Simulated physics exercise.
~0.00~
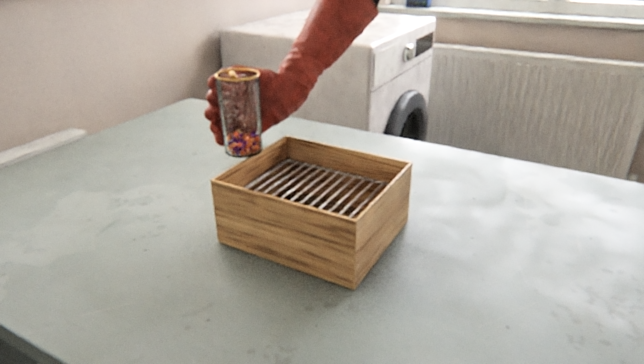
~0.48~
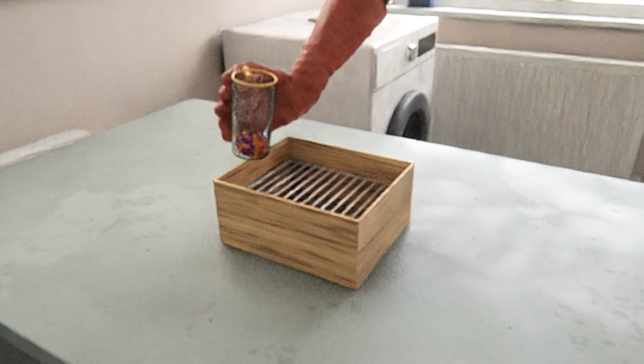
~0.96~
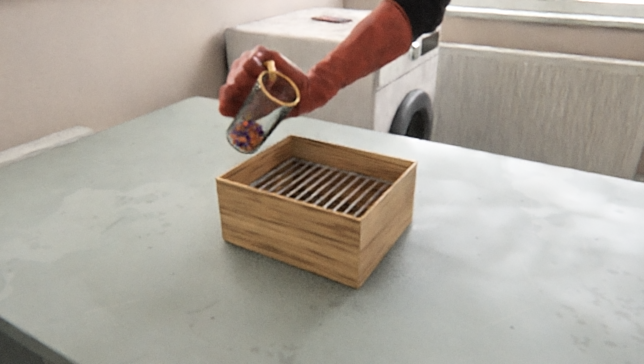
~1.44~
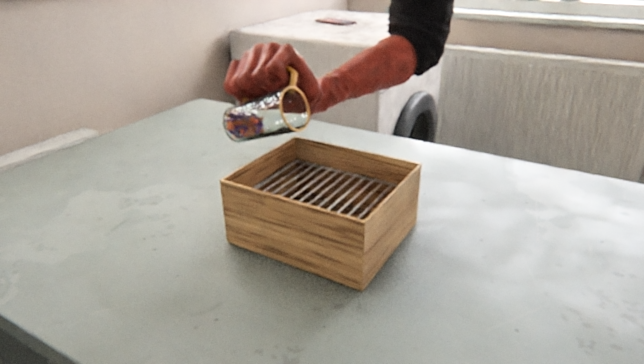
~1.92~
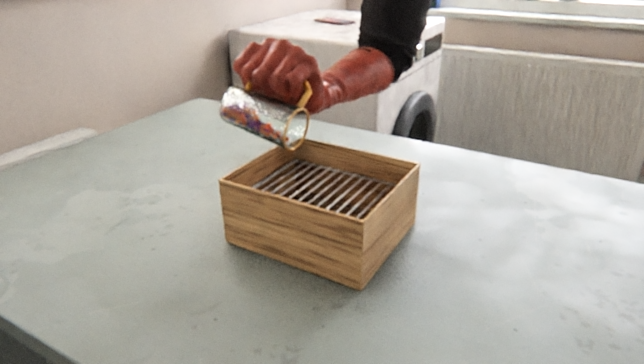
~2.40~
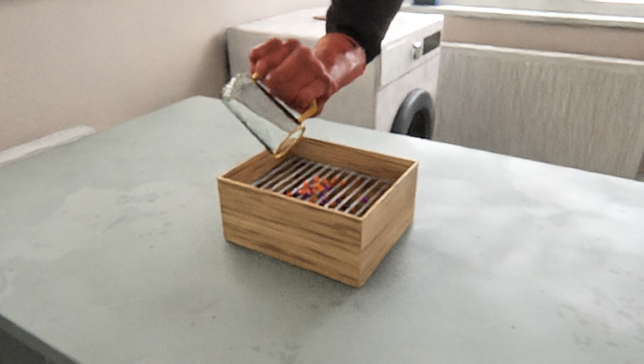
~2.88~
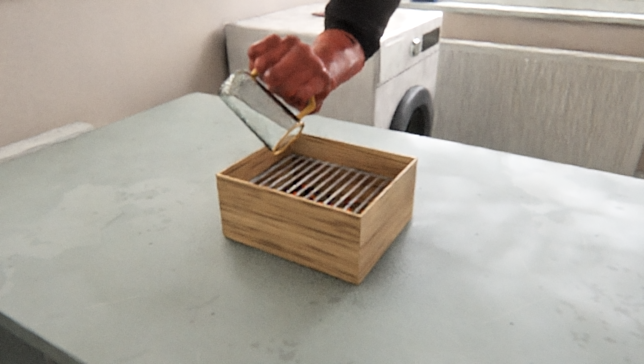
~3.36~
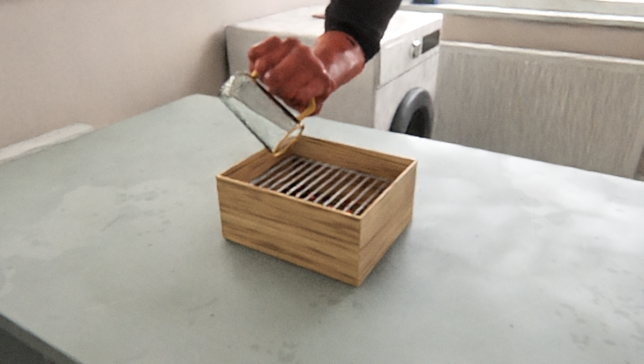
On a grey-green tabletop, a red-gloved hand tipping orange and purple bits from a glass, all falling through a wooden box's grille.
